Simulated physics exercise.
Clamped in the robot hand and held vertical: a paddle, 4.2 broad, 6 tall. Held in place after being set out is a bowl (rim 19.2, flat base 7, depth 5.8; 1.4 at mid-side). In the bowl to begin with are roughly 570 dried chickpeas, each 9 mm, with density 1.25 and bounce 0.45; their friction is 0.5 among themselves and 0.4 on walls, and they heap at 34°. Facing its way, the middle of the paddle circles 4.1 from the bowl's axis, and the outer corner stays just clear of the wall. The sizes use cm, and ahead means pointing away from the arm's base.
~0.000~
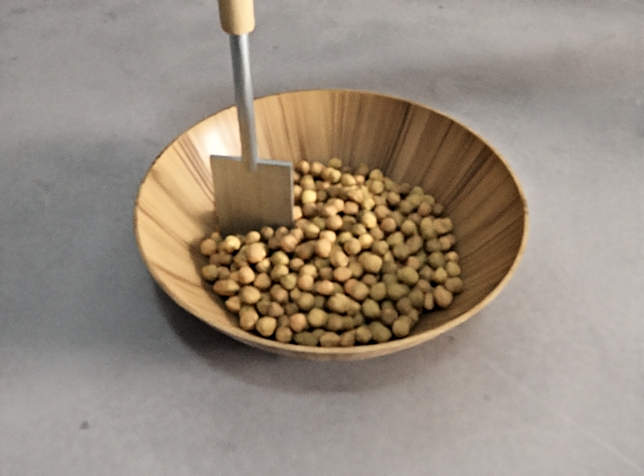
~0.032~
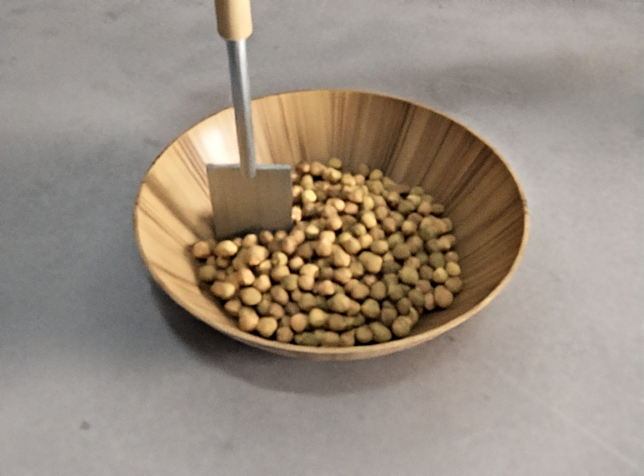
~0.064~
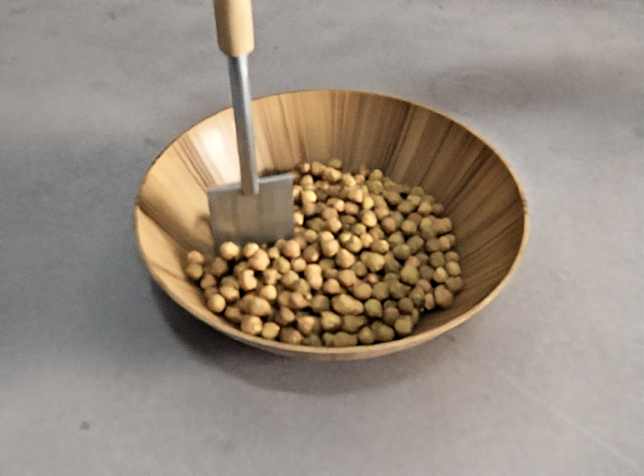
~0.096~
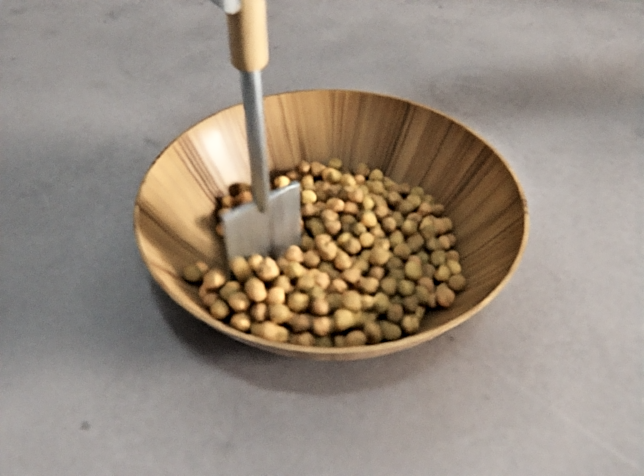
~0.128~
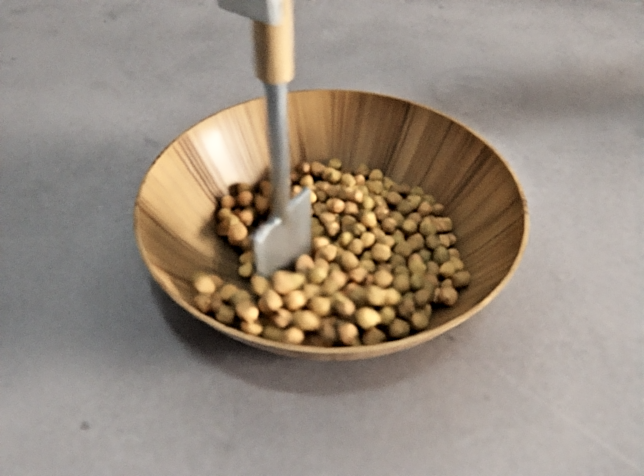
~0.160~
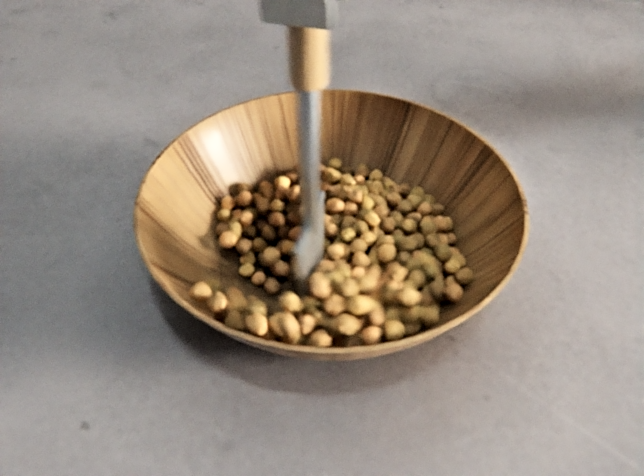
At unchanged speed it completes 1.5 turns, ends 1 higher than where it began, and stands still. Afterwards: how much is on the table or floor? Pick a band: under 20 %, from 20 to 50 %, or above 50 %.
Under 20 %.
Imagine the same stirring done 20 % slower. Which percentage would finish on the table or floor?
In that case it comes to around 0 percent.
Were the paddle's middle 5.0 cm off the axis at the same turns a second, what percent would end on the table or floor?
That would come to roughly 5 percent.
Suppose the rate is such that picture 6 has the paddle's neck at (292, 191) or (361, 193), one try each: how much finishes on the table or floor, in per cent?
About 0 % for one try and about 15 % for the other, in order.
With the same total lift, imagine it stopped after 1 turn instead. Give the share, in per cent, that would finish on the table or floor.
I'd reckon near 5 per cent.
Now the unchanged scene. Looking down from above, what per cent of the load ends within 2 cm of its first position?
I'd say something near 10 percent.
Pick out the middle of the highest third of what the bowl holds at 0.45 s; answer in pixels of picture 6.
Roughly pixel (334, 145).
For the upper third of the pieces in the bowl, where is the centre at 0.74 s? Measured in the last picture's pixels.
Roughly pixel (307, 283).
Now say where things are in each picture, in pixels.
The first frame shows paddle neck at (248, 134), 0° round; upper third of the load around (335, 237), from x 210 to 455, top at y 165; 573 in the bowl.
The second frame shows paddle neck at (246, 141), 8° round; upper third of the load around (333, 242), from x 200 to 455, top at y 165.
The third frame shows paddle neck at (247, 157), 27° round; upper third of the load around (329, 249), from x 195 to 455, top at y 165.
The fourth frame shows paddle neck at (259, 174), 47° round; upper third of the load around (329, 266), from x 195 to 455, top at y 165.
The fifth frame shows paddle neck at (280, 187), 66° round; upper third of the load around (336, 279), from x 200 to 460, top at y 165.
The sixth frame shows paddle neck at (310, 195), 86° round; upper third of the load around (356, 283), from x 200 to 465, top at y 165; 573 in the bowl.
By 0.45 s, 262° round, highest piece 7 above the table; 564 in the bowl, 5 on the table or floor, 4 in flight or on the tool.
By 0.74 s, 79° round, highest piece 6 above the table; 549 in the bowl, 24 on the table or floor.
By 1.08 s, 180° round, highest piece 5 above the table; 549 in the bowl, 24 on the table or floor.
By 1.78 s, 180° round, highest piece 5 above the table; 549 in the bowl, 24 on the table or floor.
Final count, 549 in the bowl, 24 on the table or floor. That is 4 % on the table or floor.
